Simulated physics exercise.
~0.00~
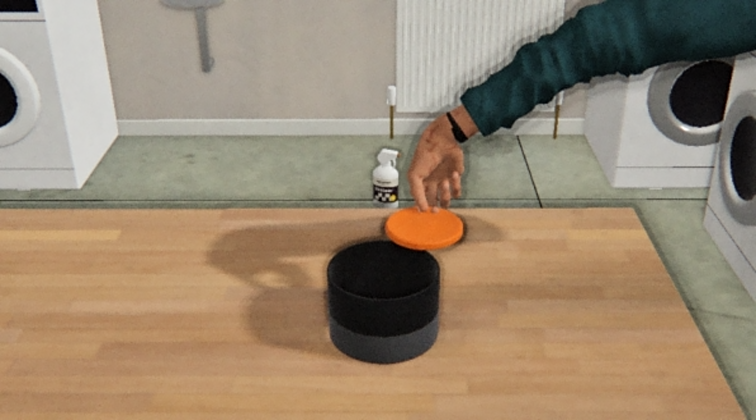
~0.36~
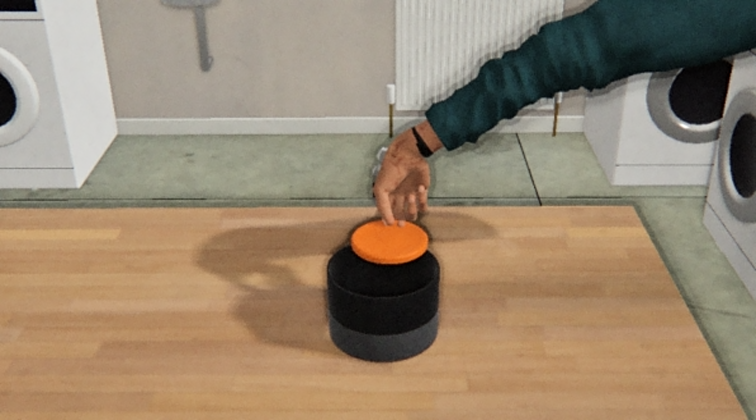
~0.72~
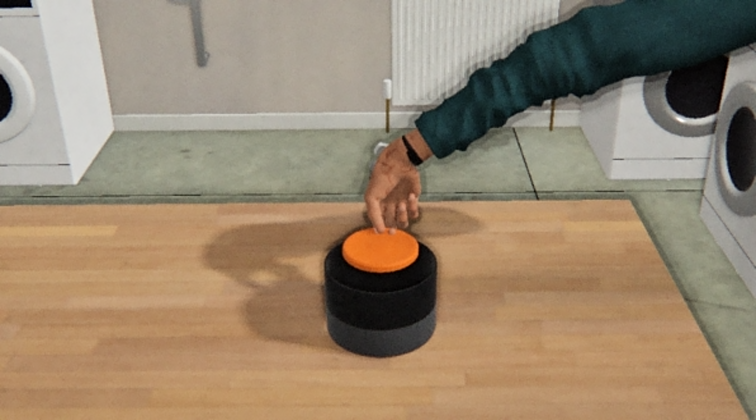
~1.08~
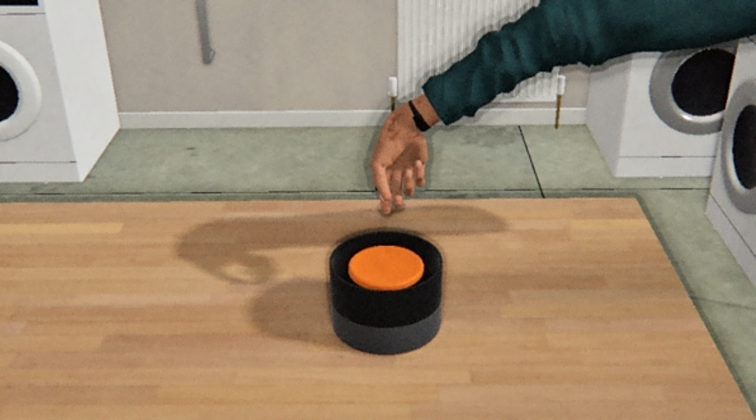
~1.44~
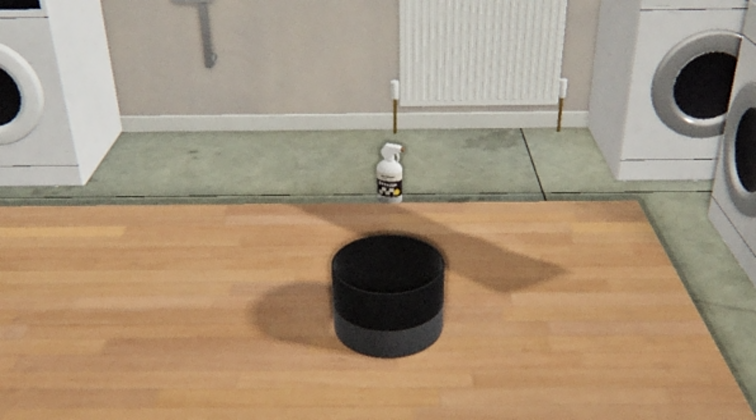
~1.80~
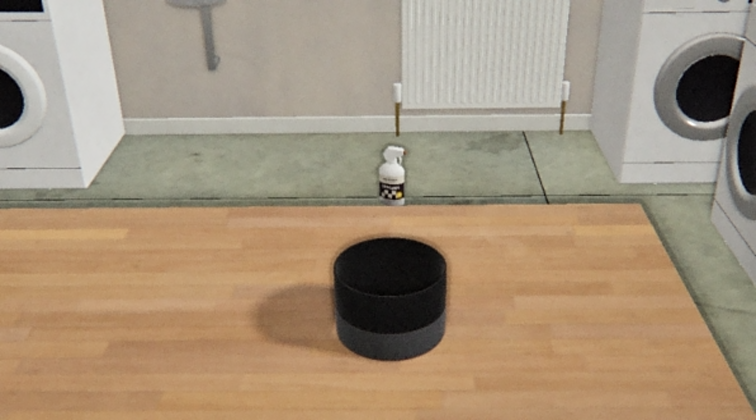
Hand holding an orange coaster over an open black container, moving it left and releasing it to drop inside, out of sight.
